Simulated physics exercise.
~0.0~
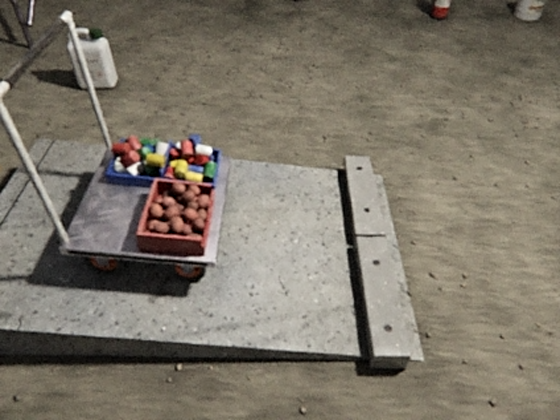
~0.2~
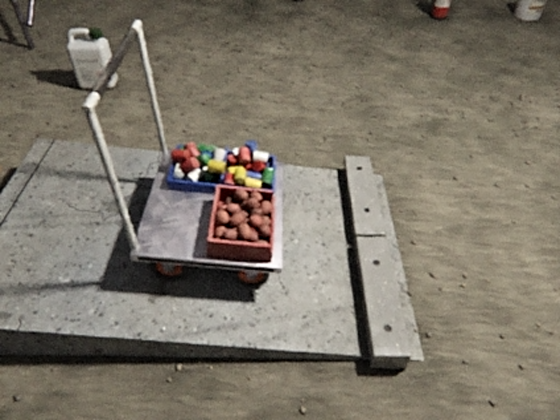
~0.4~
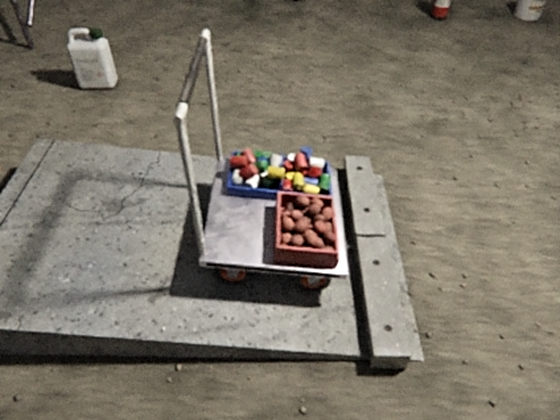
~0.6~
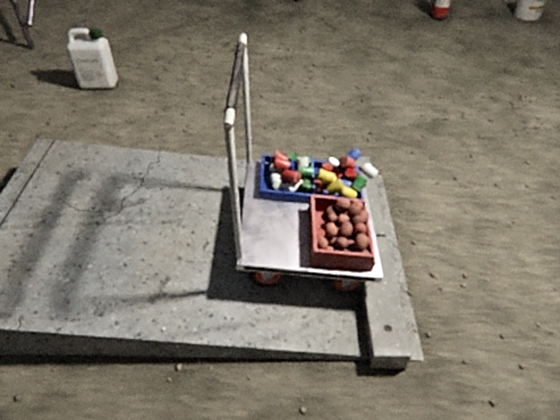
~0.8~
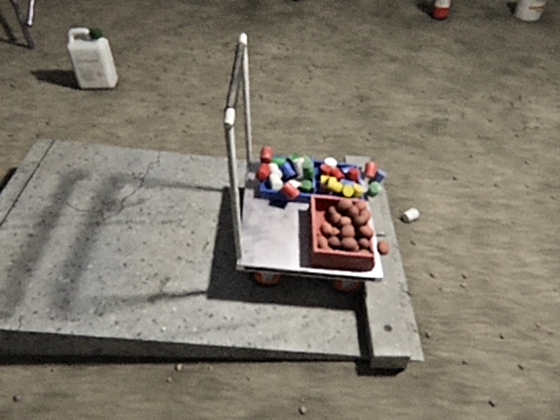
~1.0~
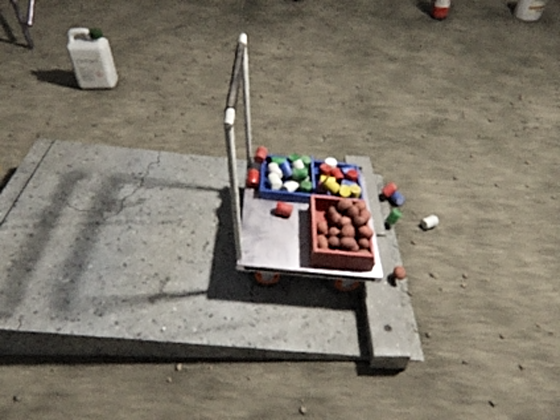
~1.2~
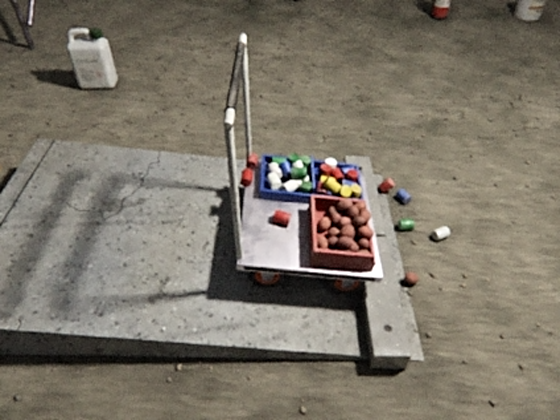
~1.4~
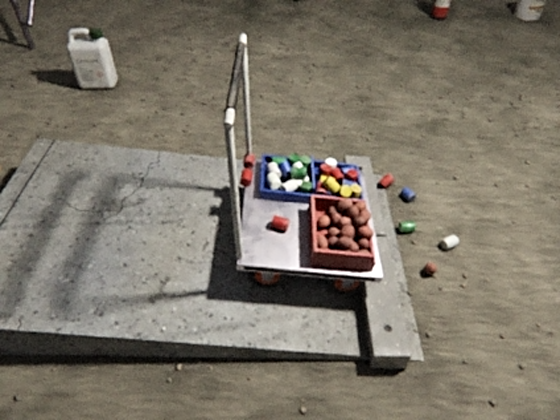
On a grey ramp set on bare, gritty ground, a flatbed trolley with a tall white handle carries a blue tray of small colourful jars and a red tray heaped with reddish-brown potatoes. It rolls to the right down the slope towards a kerb lying across its way. At the kerb it stops short, and the jars surge forward in their tray. Several tumble over the edges, some landing on the ground beyond the kerb and a few red ones staying on the deck. A single potato drops off too, and the trolley rests upright with most of its load still aboard.
